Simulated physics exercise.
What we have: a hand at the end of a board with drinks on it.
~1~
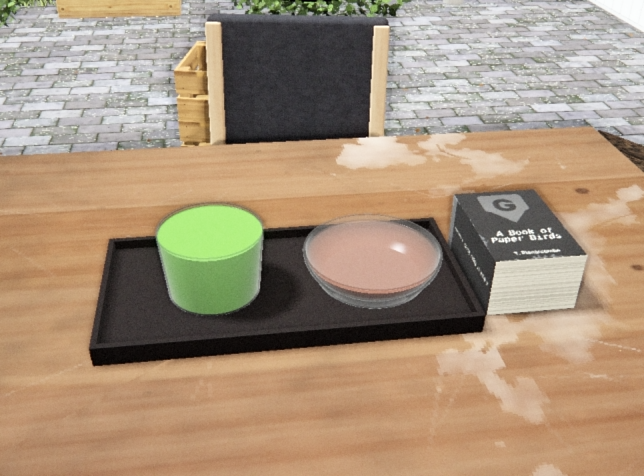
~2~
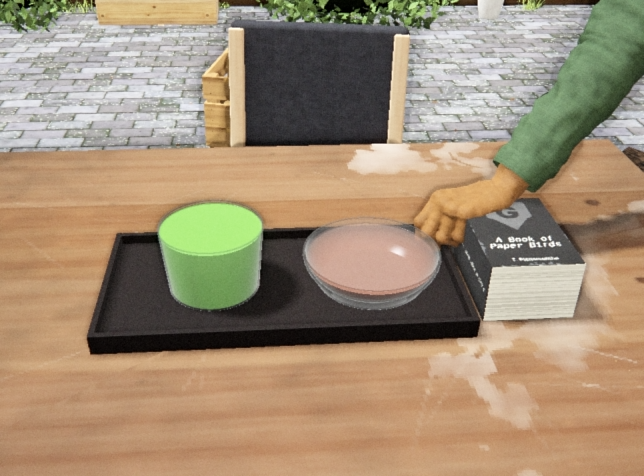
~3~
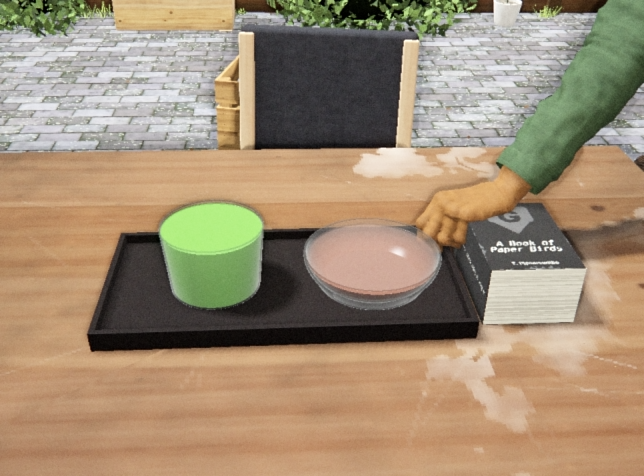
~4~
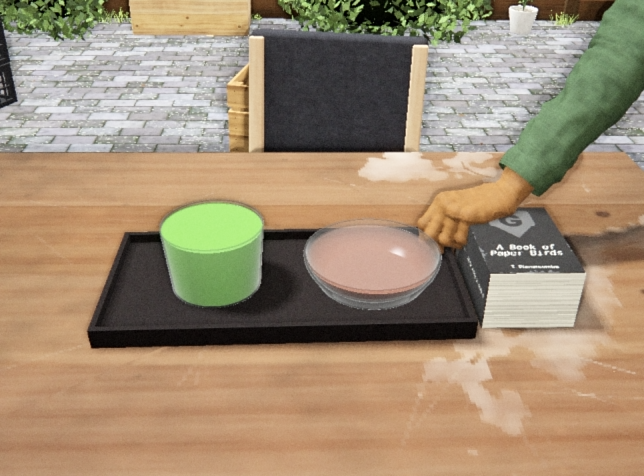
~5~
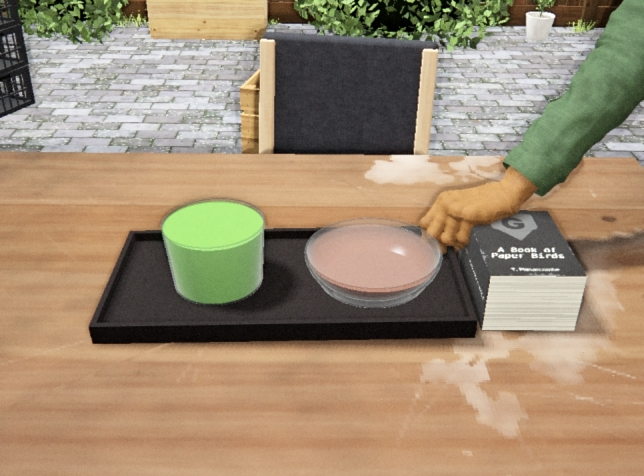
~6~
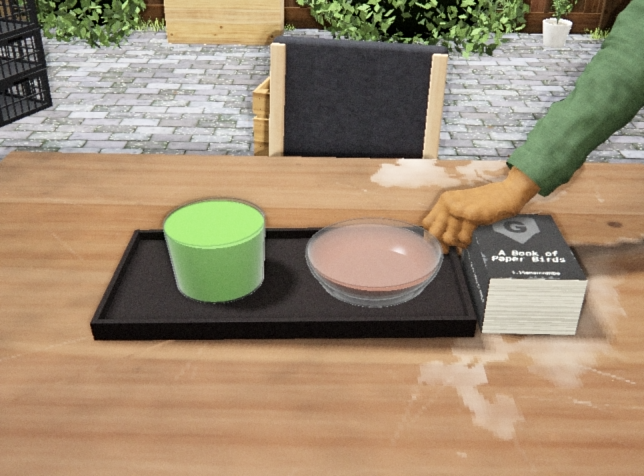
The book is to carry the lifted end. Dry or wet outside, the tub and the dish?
The tub slops over; the dish slops over.
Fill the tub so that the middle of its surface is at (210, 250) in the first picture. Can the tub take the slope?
My call: Holds.
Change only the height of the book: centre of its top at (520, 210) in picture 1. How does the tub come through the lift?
In that case: Slops over.
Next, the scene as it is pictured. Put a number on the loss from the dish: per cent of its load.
I make it 36 per cent.
Shortly, the board slopes by about 7°; tub, none is lost; dish, it has lost some.
Then, the board slopes by about 13°; tub, it has lost some; dish, it has lost some.
At the finish, the board slopes by about 11°, resting on the book; tub, it has lost some; dish, it has lost some.
